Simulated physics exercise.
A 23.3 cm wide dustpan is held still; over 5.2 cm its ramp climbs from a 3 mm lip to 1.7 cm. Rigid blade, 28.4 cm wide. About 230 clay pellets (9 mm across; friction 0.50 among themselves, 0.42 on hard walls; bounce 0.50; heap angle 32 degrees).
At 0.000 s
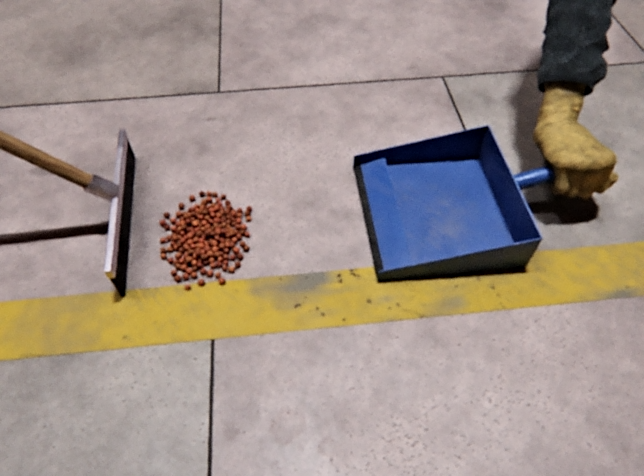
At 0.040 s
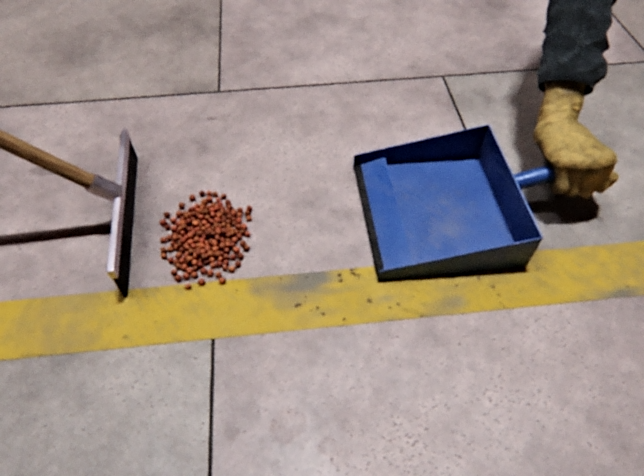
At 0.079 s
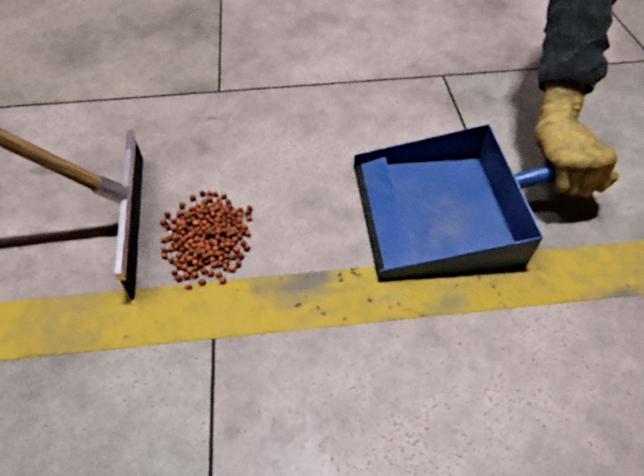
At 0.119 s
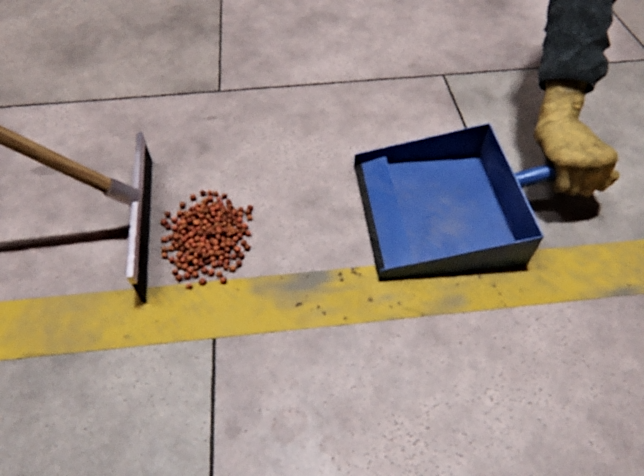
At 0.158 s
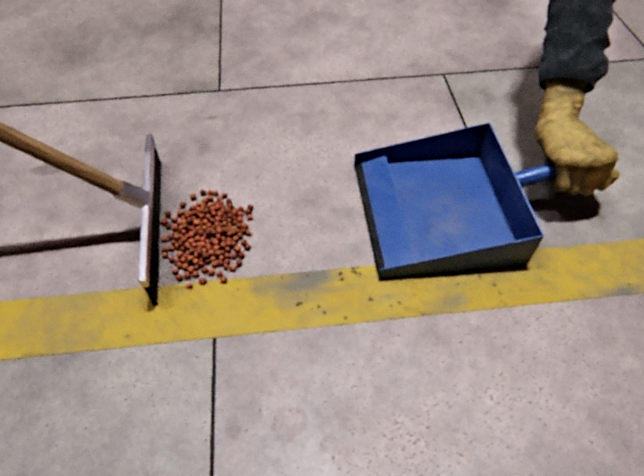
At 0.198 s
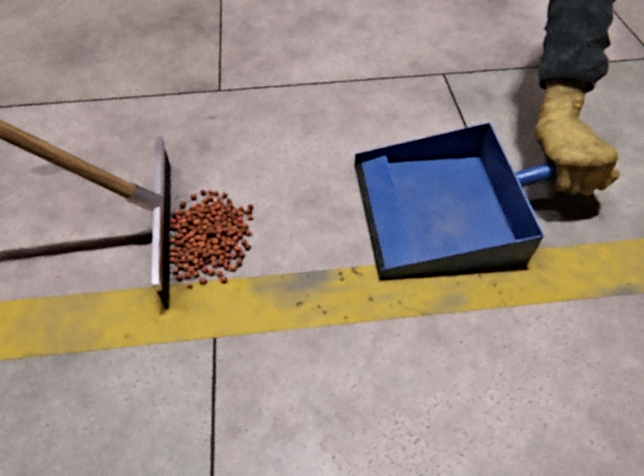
A wooden-handled blade slides right to the edge of a pile of reddish-brown pellets.
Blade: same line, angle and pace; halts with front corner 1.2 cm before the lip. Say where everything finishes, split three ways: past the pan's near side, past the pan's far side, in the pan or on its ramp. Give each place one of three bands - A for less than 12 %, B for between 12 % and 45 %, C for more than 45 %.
Near side, band B; far side, band A; pan, band B.
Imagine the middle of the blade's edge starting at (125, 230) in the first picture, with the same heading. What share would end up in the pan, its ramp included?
Roughly 15 percent, ramp included.
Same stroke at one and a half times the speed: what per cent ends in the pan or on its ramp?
Some 25 %.
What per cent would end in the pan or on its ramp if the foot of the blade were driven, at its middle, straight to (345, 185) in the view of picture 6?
Share caught: Approx. 50 %.
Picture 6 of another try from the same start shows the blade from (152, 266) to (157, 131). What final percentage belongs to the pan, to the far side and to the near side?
Pan: 50, far side: 5, near side: 0.
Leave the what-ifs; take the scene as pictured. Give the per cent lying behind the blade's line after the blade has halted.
Estimate: About 15 %.
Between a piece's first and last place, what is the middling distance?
About 26 cm.
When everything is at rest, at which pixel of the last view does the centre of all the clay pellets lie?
(374, 249).
After 0.53 s, middle of the blade 17 cm from the lip; 0 % over the lip, far side 0 %, near side 10 %.
Then, at 0.76 s, middle of the blade 8 cm from the lip; 0 % over the lip, far side 0 %, near side 25 %.
After 1.09 s, middle of the blade 2 cm from the lip; 20 % over the lip, far side 0 %, near side 30 %.
In the end, at 1.4 s, near side 30 %, far side 0 %, pan 20 %, in front of the lip or behind the blade 50 %.
